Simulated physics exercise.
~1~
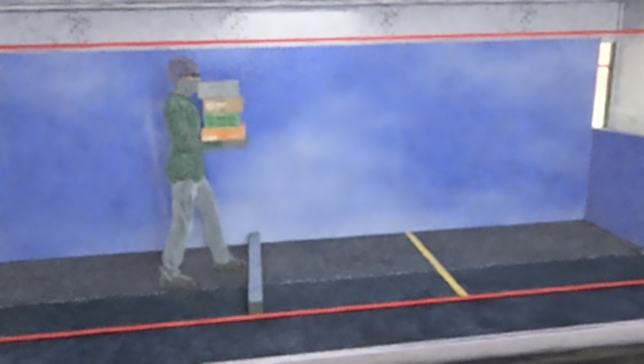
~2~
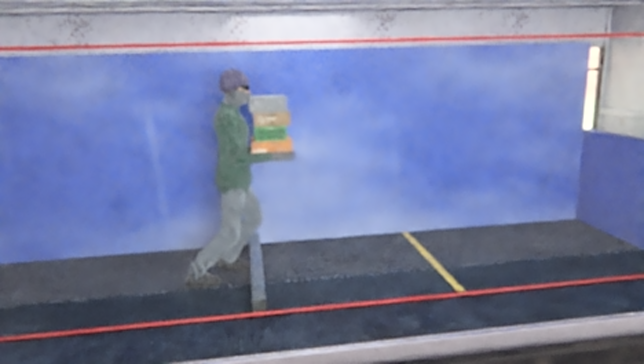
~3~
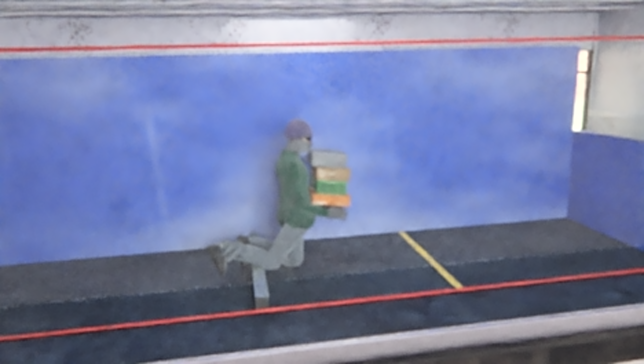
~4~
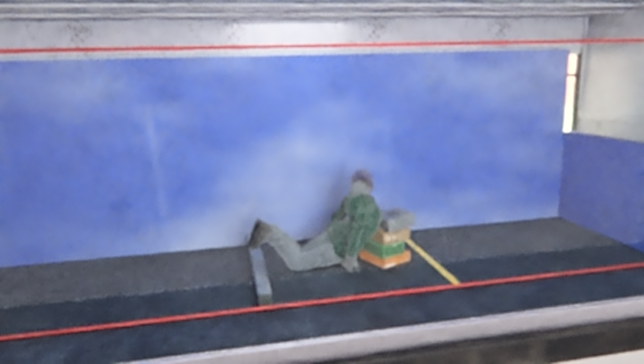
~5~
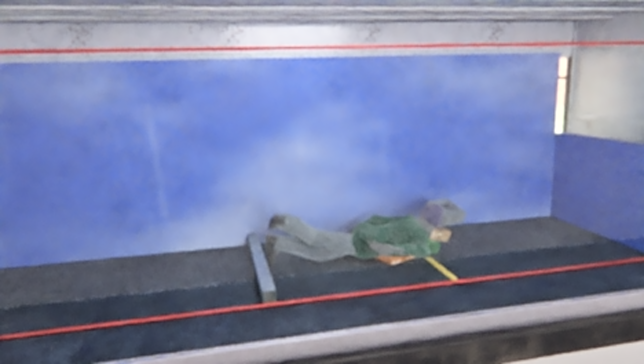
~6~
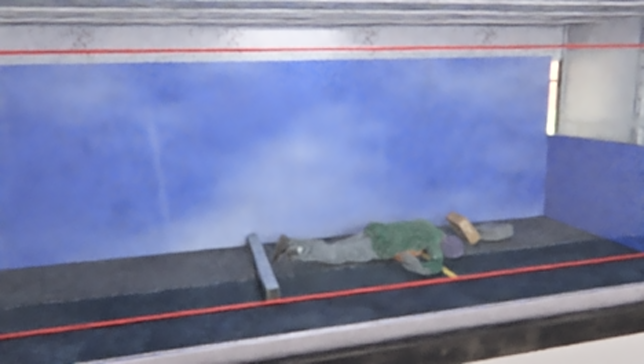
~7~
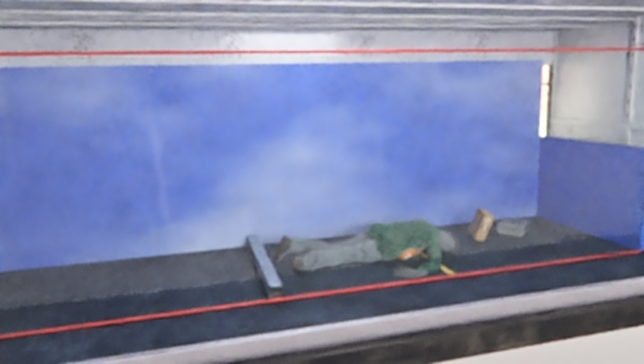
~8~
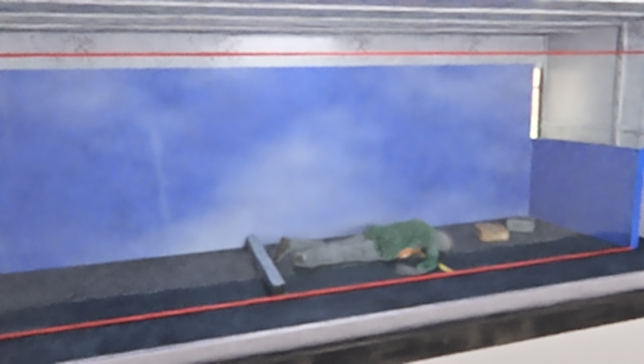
Blue-walled walkway with a person carrying stacked boxes, tripping over a low rail and falling flat, boxes spilling past the yellow line.
